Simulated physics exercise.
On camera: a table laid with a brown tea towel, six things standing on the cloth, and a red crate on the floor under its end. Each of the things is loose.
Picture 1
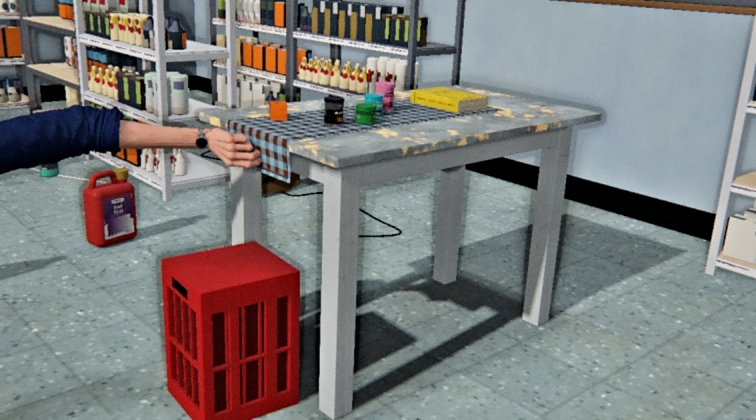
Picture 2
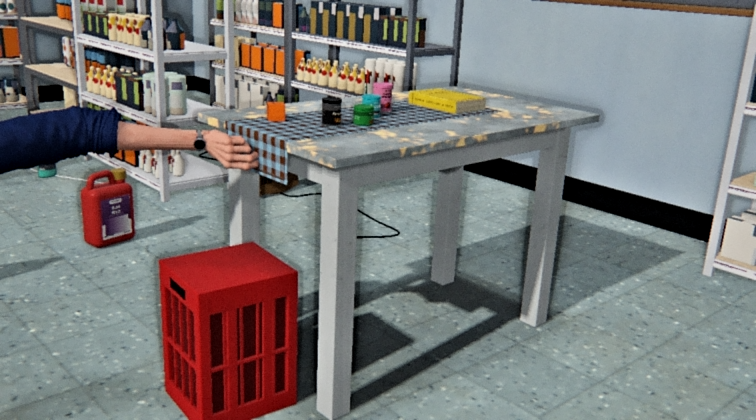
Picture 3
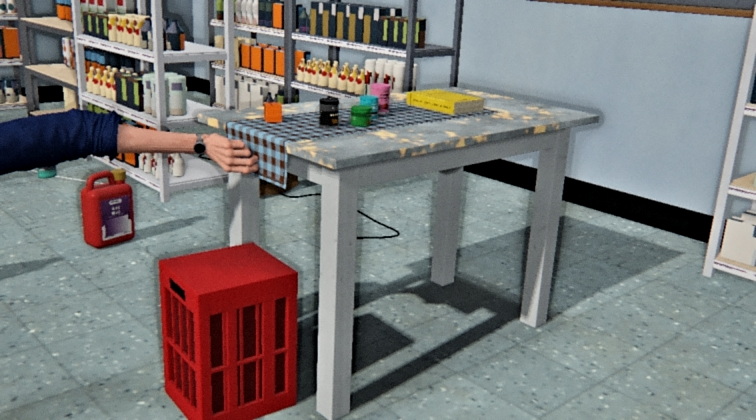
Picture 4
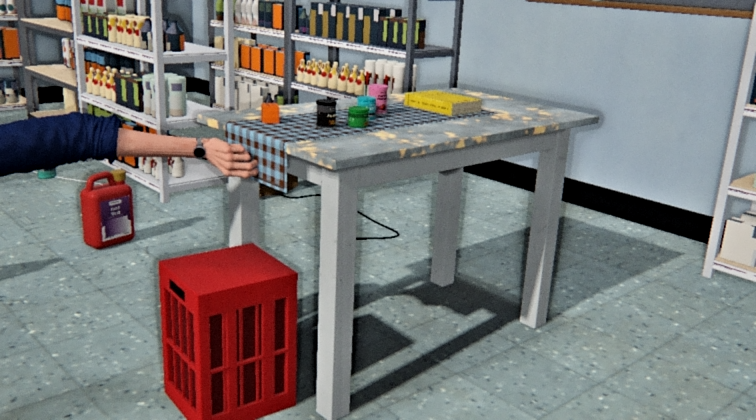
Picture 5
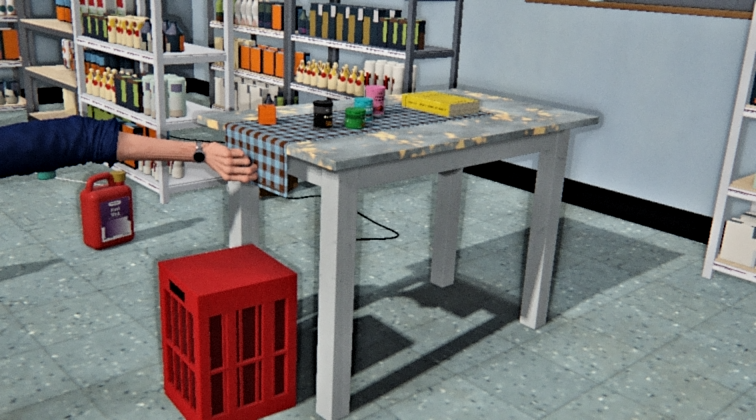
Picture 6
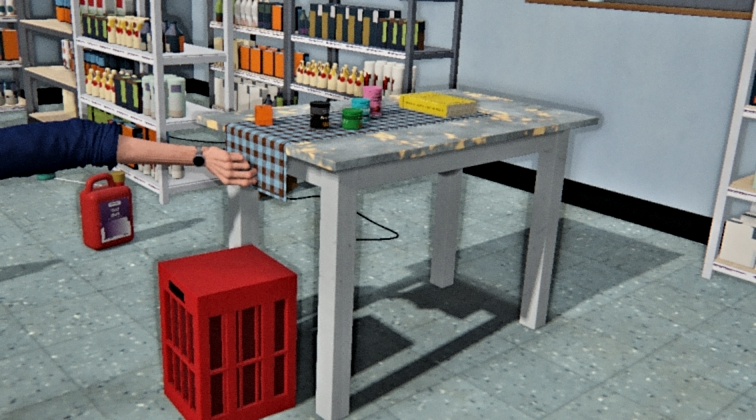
In a shop with stocked shelves, small colourful containers, an orange cube and a yellow item stand on a checked cloth across a table, above a red crate. A hand from the left grips the cloth's hanging end and slowly draws it down, and the things shift slightly left with it.
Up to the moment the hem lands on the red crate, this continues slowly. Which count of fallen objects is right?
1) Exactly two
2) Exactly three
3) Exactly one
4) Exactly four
Option 1: Exactly two.
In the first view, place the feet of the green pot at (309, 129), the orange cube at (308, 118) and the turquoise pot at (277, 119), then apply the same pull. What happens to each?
Outcome: The green pot is gone, the orange cube is gone, the turquoise pot is gone.
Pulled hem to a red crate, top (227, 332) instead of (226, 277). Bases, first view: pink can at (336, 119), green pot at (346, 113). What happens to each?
Here's what happens: The pink can leaves its perch, the green pot leaves its perch.
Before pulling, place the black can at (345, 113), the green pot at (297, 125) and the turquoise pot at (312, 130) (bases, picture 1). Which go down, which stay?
Black can: Safe. Green pot: Lost. Turquoise pot: Lost.
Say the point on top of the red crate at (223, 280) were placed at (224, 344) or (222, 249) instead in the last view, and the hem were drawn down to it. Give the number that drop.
We'd see 4, then 1.
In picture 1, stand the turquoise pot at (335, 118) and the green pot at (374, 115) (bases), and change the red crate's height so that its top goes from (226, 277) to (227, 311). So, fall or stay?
The turquoise pot is lost; the green pot stays put.
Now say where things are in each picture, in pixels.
The first frame shows hem (290, 183); orange cube (278, 102); black can (334, 98); green pot (366, 105); turquoise pot (374, 95); pink can (385, 83); top of the crate (226, 277).
The second frame shows hem (287, 185); orange cube (276, 103).
The third frame shows hem (286, 189); black can (329, 100).
The fourth frame shows hem (287, 193); green pot (359, 108); top of the crate (223, 279).
The fifth frame shows hem (286, 197); turquoise pot (364, 99).
The sixth frame shows hem (286, 201); orange cube (264, 107); black can (320, 103); green pot (353, 110); turquoise pot (361, 99); pink can (373, 87).
Soon after, hem near (253, 217); all still up.
Then, hem on the crate; orange cube and black can gone.
At rest, hem on the crate; orange cube and black can gone. Over the edge go two.
